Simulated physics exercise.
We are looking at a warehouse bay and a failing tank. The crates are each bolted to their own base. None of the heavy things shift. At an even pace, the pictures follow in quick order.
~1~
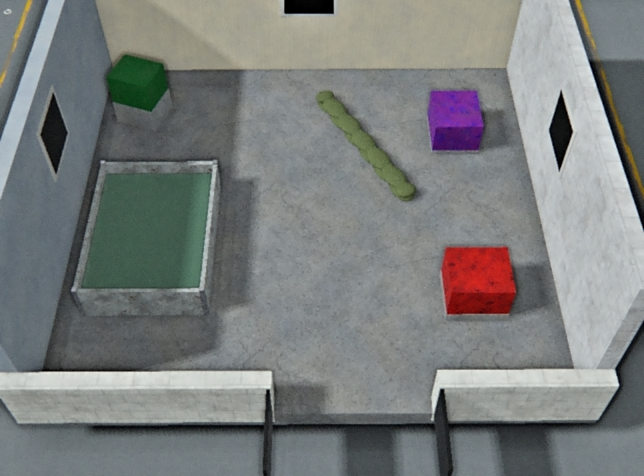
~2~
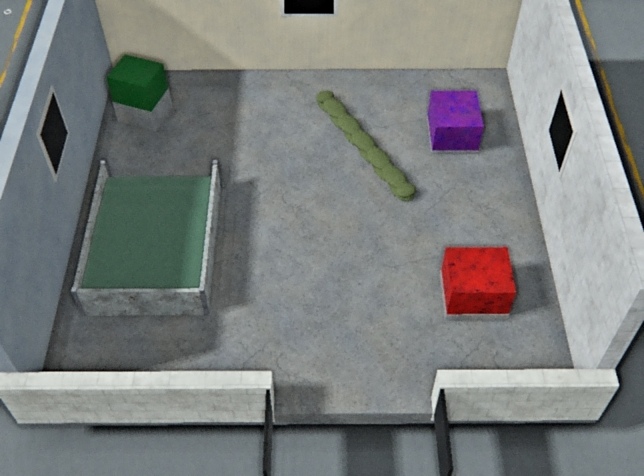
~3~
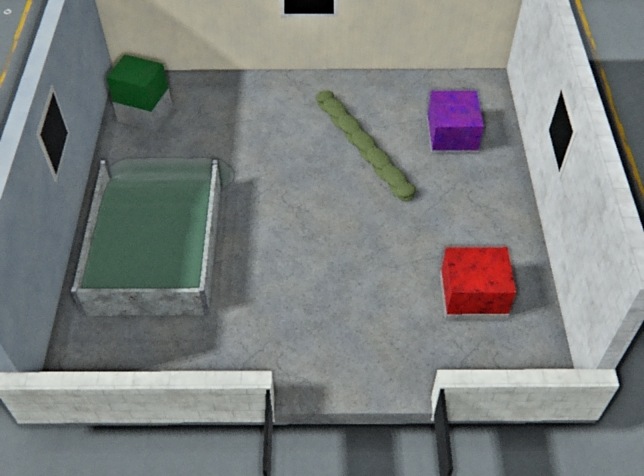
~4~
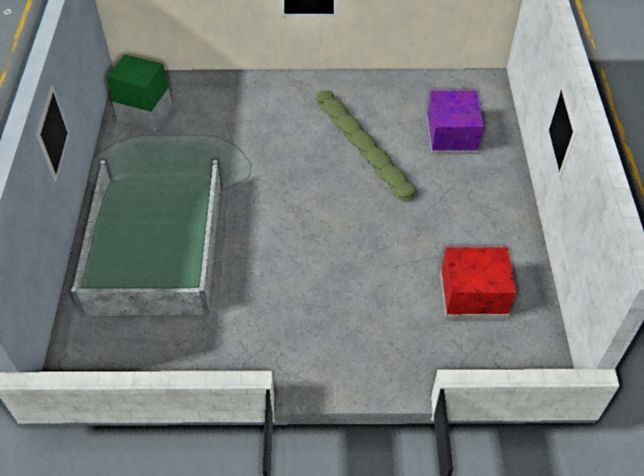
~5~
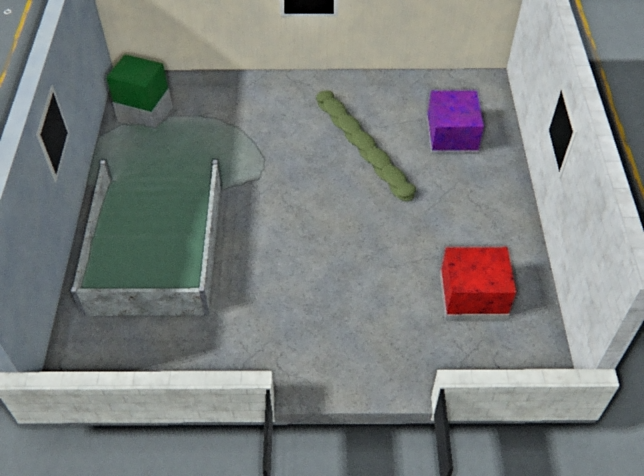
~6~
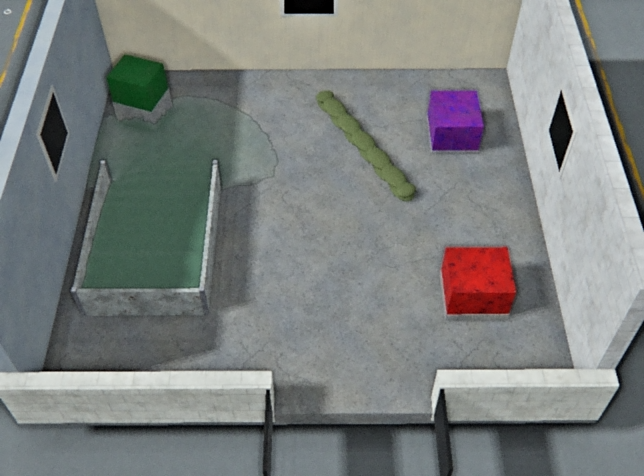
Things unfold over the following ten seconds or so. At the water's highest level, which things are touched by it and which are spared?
Going through them: The green crate is spared; the red crate is spared; the purple crate is touched.
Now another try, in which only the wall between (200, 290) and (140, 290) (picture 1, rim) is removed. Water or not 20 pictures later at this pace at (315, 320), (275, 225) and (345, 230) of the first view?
Taking them in turn, I get sodden, then left untouched, then left untouched.
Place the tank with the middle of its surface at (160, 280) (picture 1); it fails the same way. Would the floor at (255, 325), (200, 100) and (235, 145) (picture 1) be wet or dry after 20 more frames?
As listed: Free of water, under water, covered.
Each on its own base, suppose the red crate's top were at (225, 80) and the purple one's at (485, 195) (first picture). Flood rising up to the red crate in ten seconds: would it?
The red crate simply gets reached.
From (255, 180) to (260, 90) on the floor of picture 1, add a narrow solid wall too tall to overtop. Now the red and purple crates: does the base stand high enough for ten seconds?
Next, the red crate is never reached, but the purple crate is inundated.
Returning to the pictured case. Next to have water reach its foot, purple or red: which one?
I'd go with the one in purple.
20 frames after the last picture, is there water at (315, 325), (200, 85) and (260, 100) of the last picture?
Going through them one by one, the first is spared, the second waterlogged and the third waterlogged.
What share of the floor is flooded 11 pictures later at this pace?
Some 25 in a hundred.
A moment on, water covers 20 % of the floor; the green crate water round its plinth, the red crate not reached, the purple crate not reached.
Next, water covers 25 % of the floor; the green crate water round its plinth, the red crate not reached, the purple crate not reached.
Then, water covers 35 % of the floor; the green crate water round its plinth, the red crate not reached, the purple crate water round its plinth.
Later, water covers 60 % of the floor; the green crate water round its plinth, the red crate not reached, the purple crate water round its plinth.
In the end, water covers 95 % of the floor; the green crate stayed above the water, the red crate stayed above the water, the purple crate was topped.
